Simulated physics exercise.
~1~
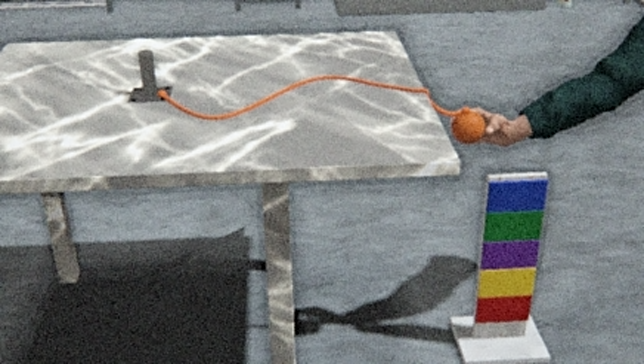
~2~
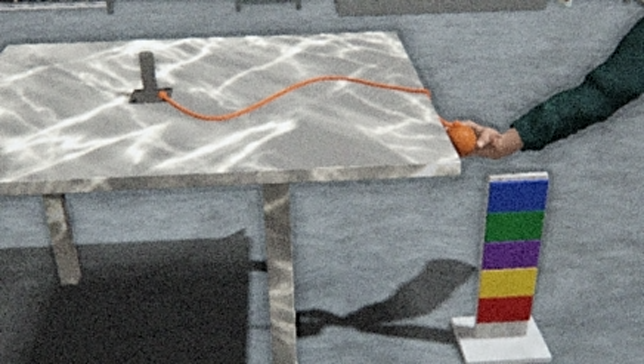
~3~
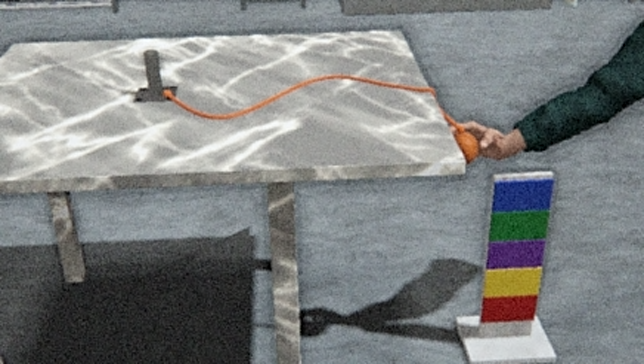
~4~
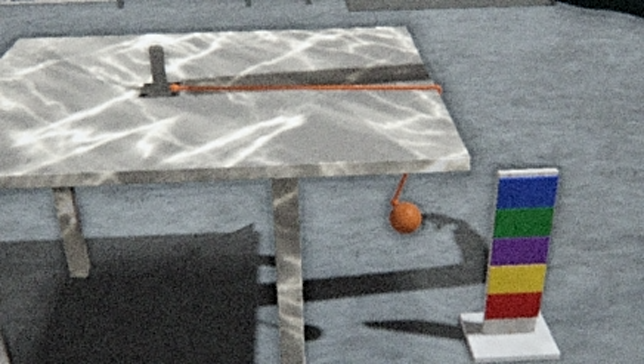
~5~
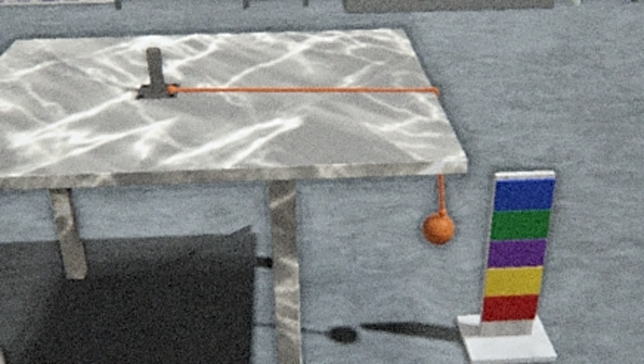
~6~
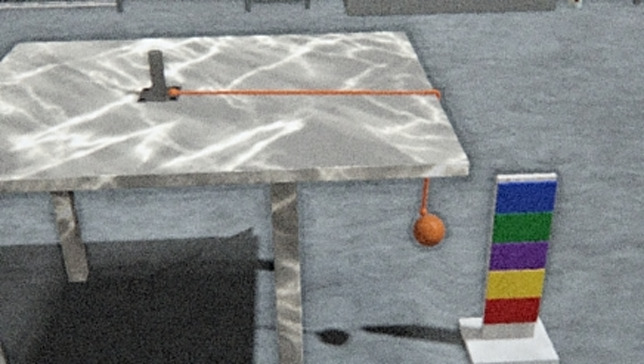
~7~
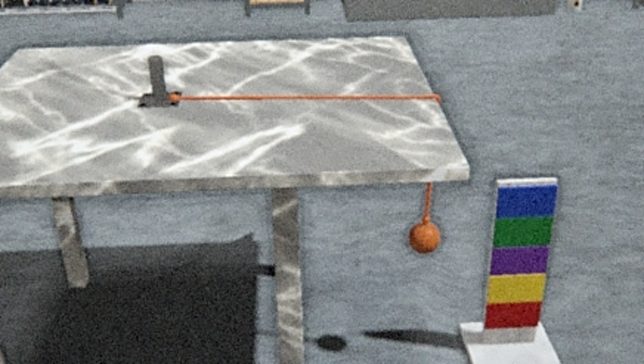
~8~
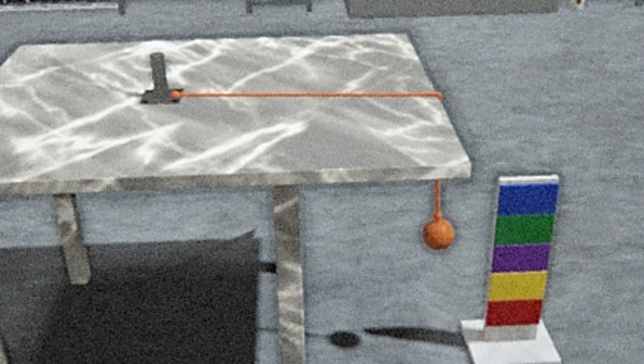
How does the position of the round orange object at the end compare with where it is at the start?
At the start it is held up beside the table's right edge, higher than the coloured bands. By the end it is lower and a little further left, hanging below the tabletop on its lead, level with the green band.
